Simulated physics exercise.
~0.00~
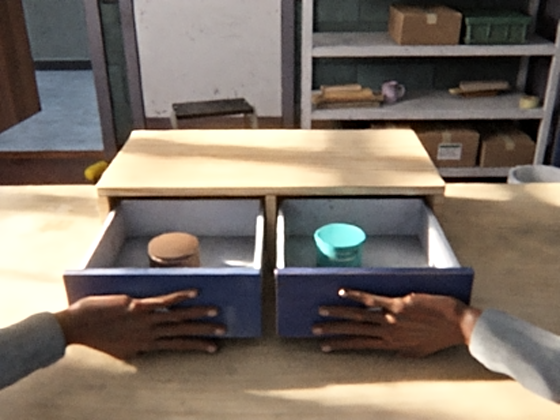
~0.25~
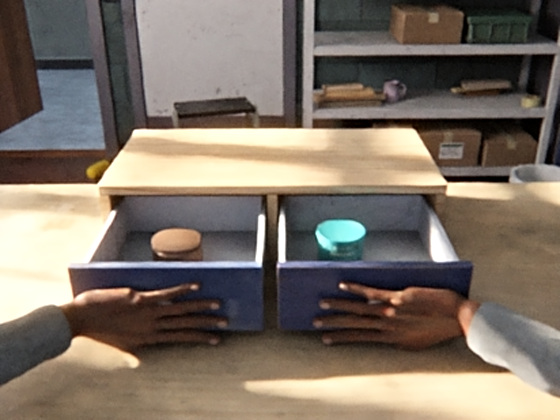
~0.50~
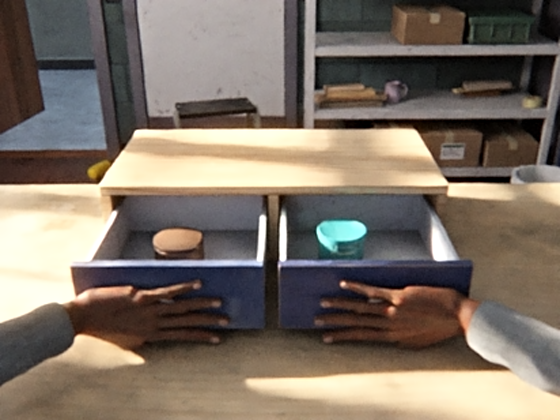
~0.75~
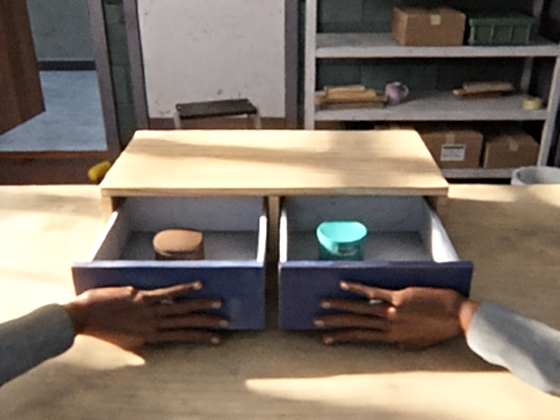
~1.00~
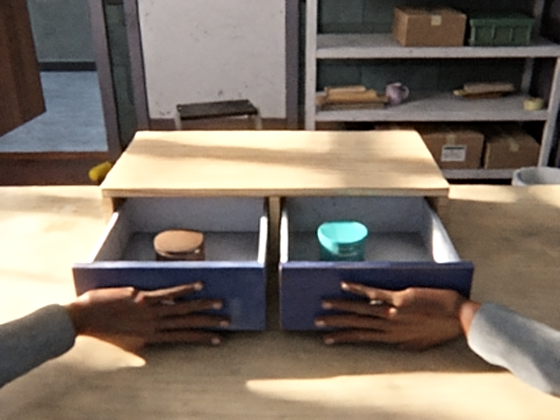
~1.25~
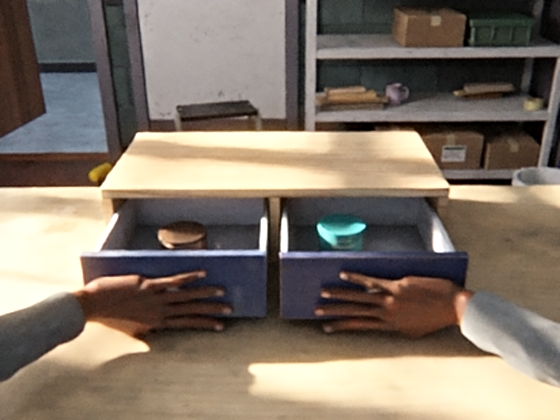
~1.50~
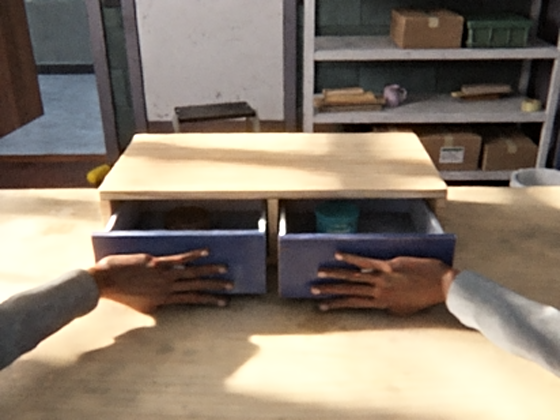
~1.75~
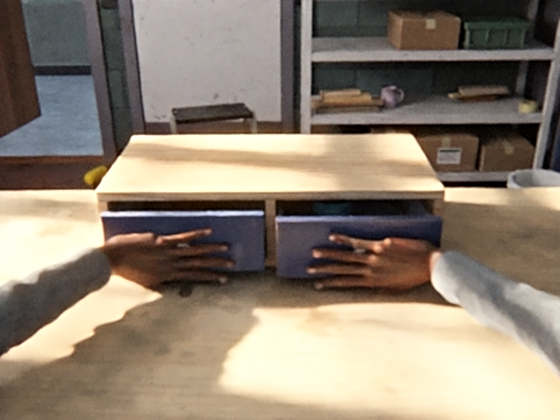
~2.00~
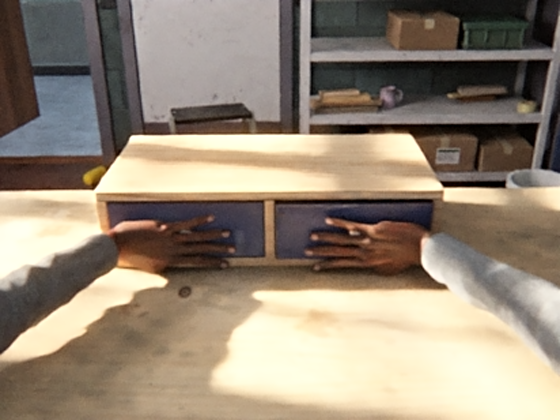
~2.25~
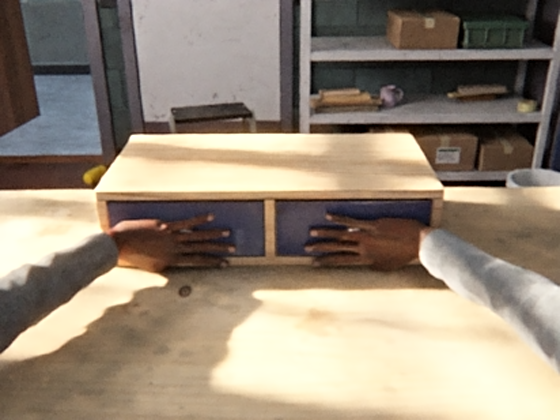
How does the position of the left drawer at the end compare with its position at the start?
At the start the left drawer is pulled well out toward the viewer, and at the end it is pushed all the way into the chest.
